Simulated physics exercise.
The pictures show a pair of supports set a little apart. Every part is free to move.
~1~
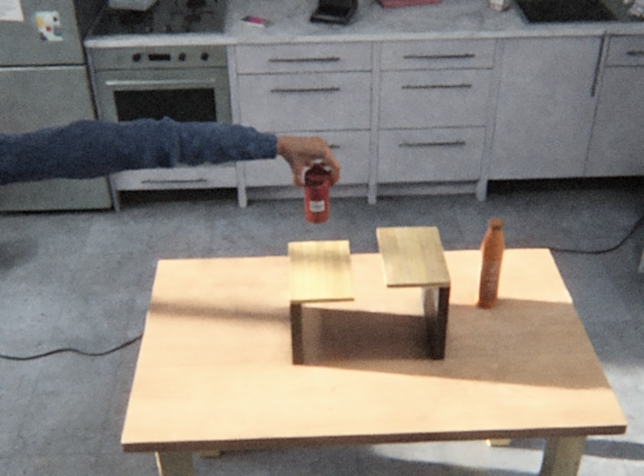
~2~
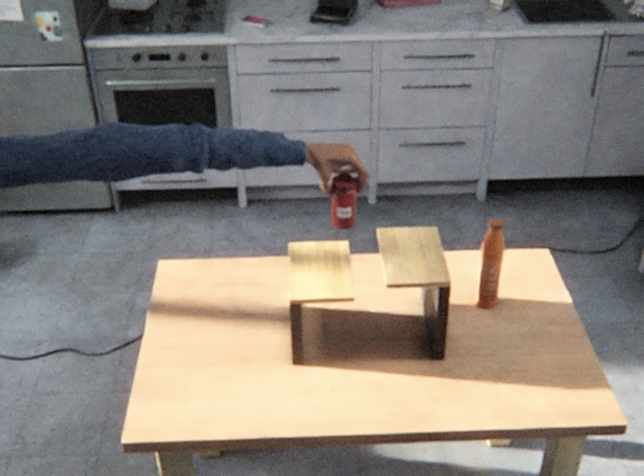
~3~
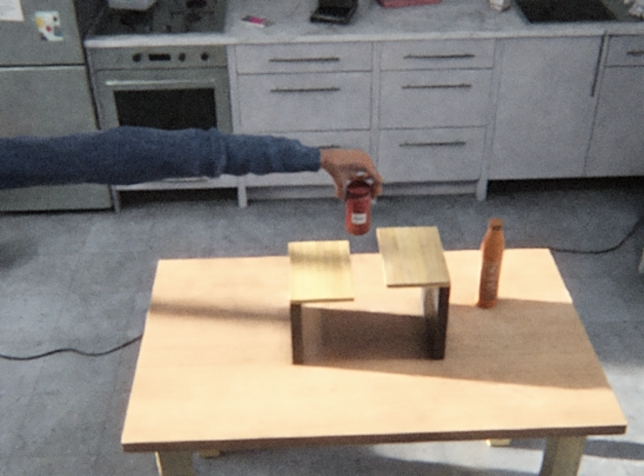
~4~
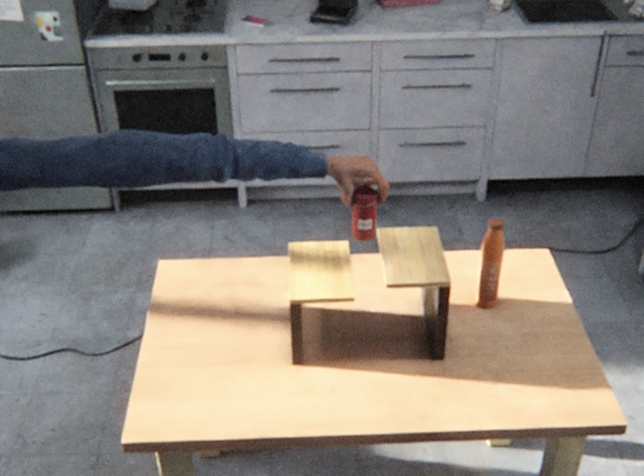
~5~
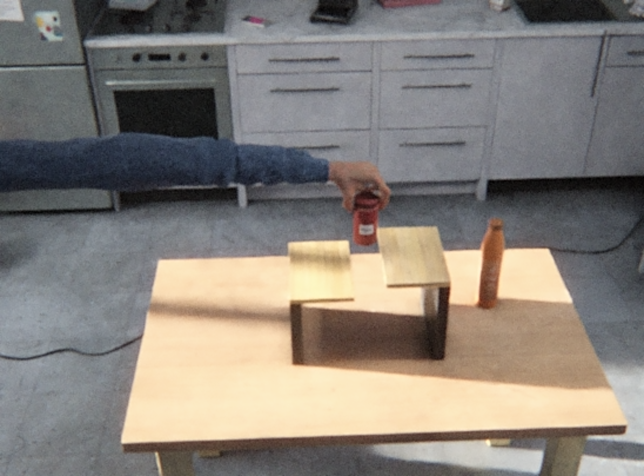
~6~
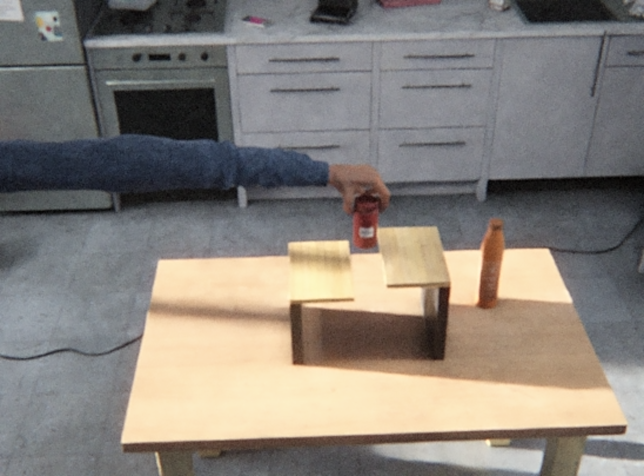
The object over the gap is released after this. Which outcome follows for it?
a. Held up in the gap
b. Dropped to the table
Option b: Dropped to the table.
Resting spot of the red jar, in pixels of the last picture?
It ends up near (363, 315).
Then, 0.32 s later than the last frame, red jar moved well along near (364, 297).
Then, 0.66 s later than the last frame, red jar moved well along near (363, 315).
When it is over, moved from the start, red jar; orange bottle as before. End places, in pixels of the last picture, red jar near (363, 315). The jar drops through.
